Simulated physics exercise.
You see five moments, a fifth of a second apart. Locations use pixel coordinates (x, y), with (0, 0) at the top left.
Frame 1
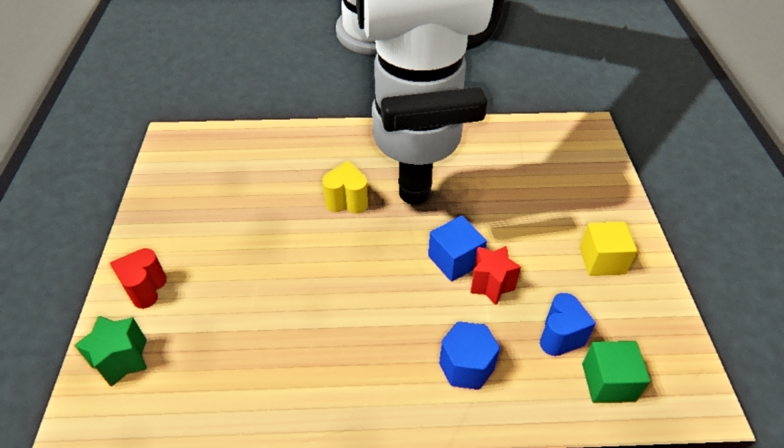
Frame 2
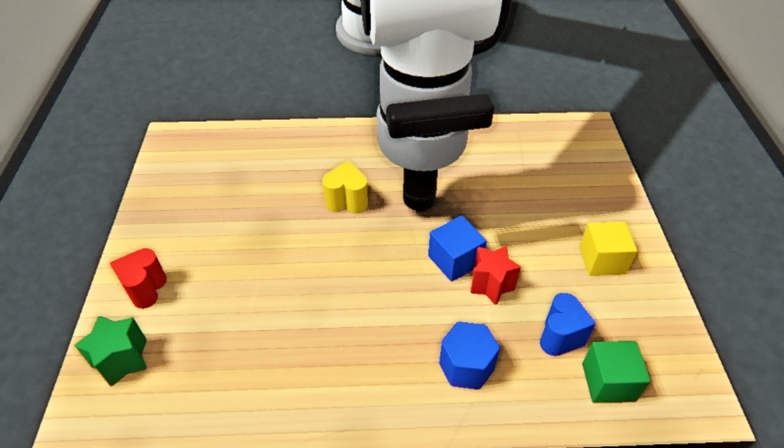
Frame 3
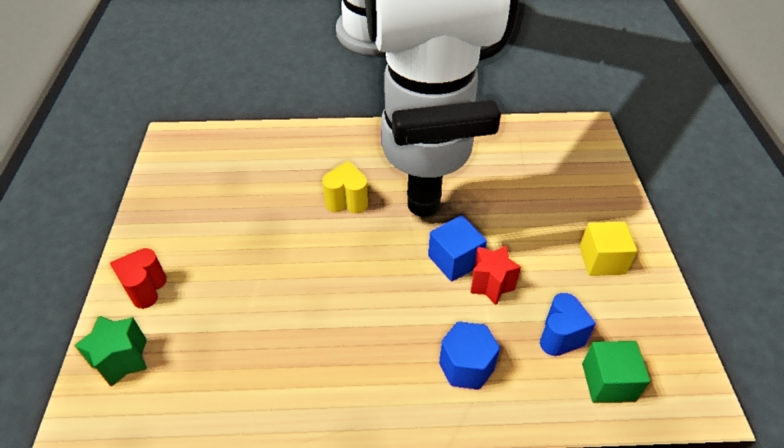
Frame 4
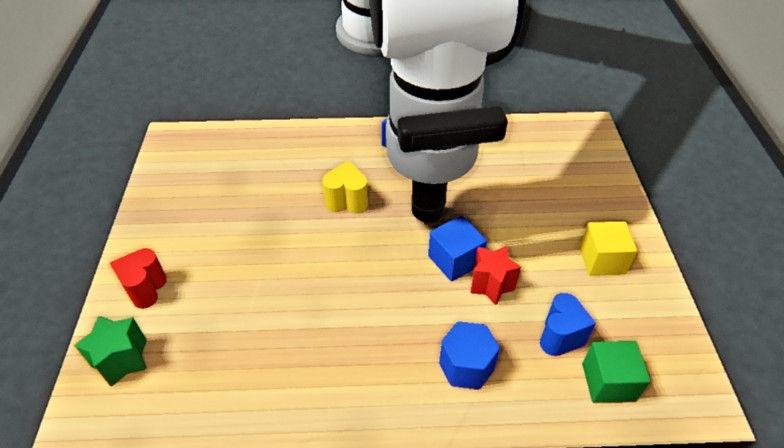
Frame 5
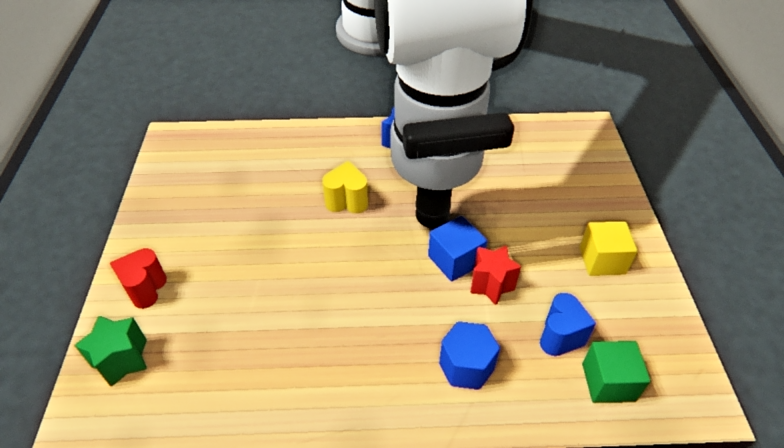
A robot arm inches its black tip toward the blue cube while the coloured blocks stay still.
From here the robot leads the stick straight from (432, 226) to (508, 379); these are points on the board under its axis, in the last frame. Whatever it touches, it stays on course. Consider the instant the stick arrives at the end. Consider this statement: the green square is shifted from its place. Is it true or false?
The statement is false.
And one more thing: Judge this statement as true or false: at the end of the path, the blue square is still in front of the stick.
Verdict: True.
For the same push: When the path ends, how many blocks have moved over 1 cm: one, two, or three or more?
Three or more blocks.
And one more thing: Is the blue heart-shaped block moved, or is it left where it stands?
It does get moved.
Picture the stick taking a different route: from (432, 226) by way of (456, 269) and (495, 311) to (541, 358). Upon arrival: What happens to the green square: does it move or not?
It moves.
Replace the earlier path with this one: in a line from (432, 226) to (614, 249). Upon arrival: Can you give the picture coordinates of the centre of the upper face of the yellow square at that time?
Its top middle: (651, 252).
On the path given first. One third of the way, stick at (454, 262); blue square at (484, 273), turned 15° anticlockwise; red star-shaped block at (532, 291), turned 20° anticlockwise.
Two thirds of the way, stick at (479, 313); blue square at (517, 326), turned 20° anticlockwise; blue hexagonal block at (470, 351), turned 15° clockwise; red star-shaped block at (564, 317), turned 95° anticlockwise; blue heart-shaped block at (605, 323), turned 10° clockwise.
At the end, stick at (510, 370); blue square at (562, 379), turned 45° anticlockwise; blue hexagonal block at (470, 373), turned 70° clockwise; red star-shaped block at (576, 330), turned 140° anticlockwise; blue heart-shaped block at (618, 319); green square unmoved.
